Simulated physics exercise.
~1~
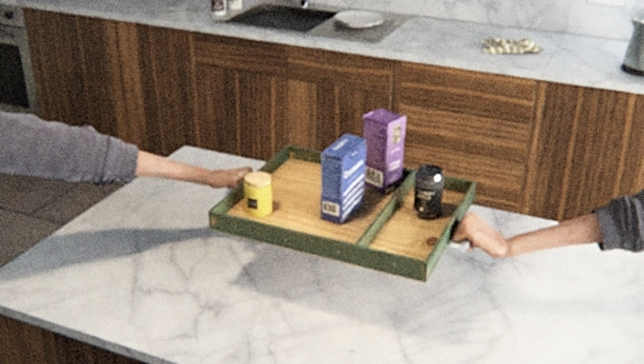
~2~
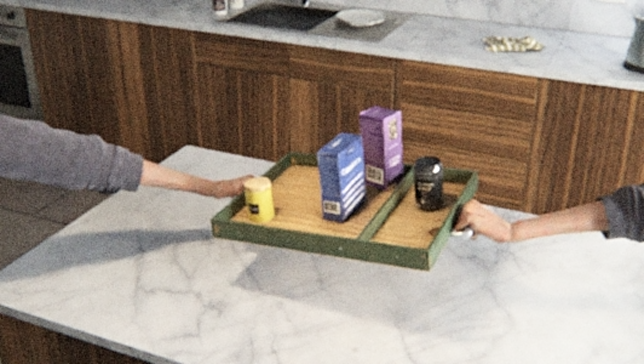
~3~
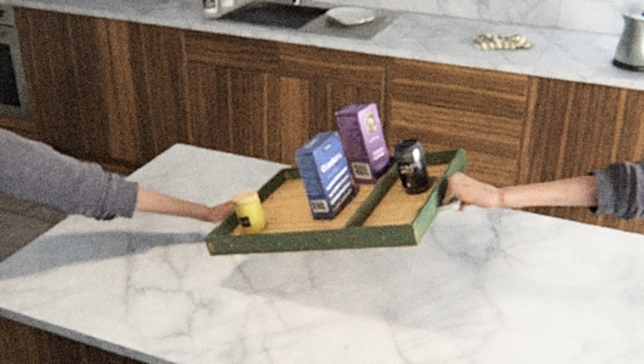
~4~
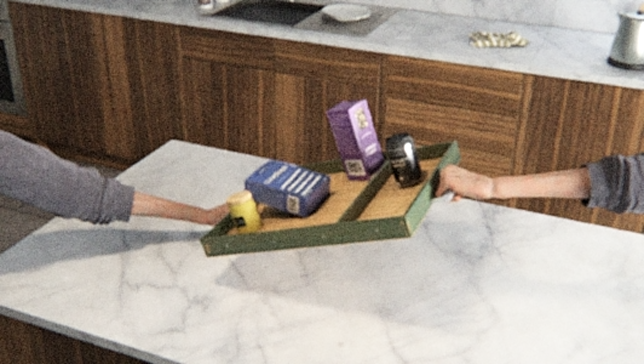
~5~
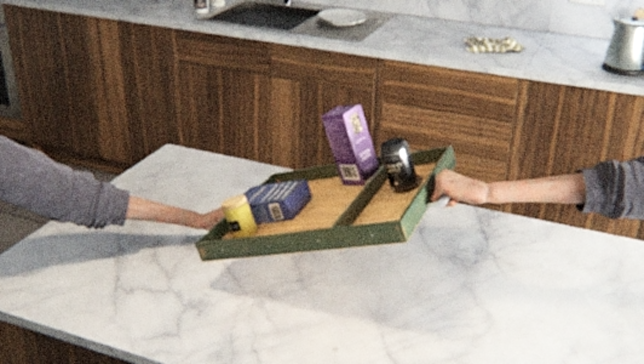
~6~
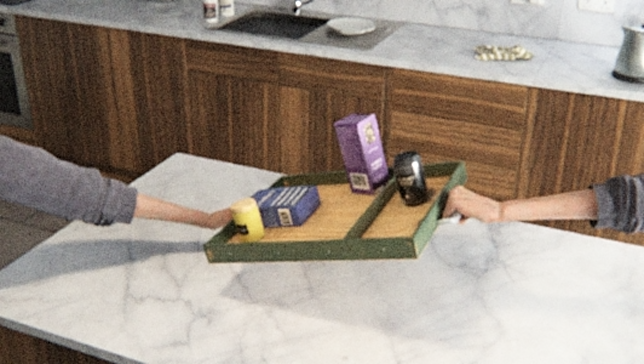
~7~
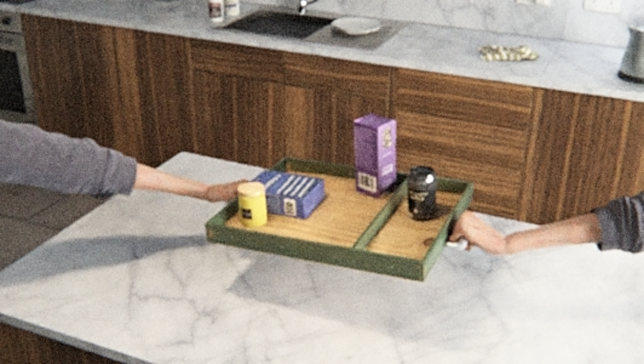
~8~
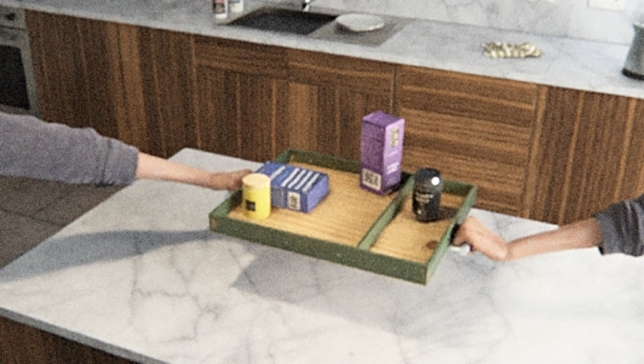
The clip opens on two hands holding a green-rimmed wooden tray above a marble table in a kitchen, with a yellow jar, a blue packet, a purple carton and a black can standing on it. The hands tip the tray so its left side dips, and everything on it leans. As the tilt grows, the blue packet topples to the left and comes to lie on its side against the yellow jar. The hands then bring the tray back toward level. At the end, the packet still lies beside the jar, while the carton, can and jar stand upright about where they began.
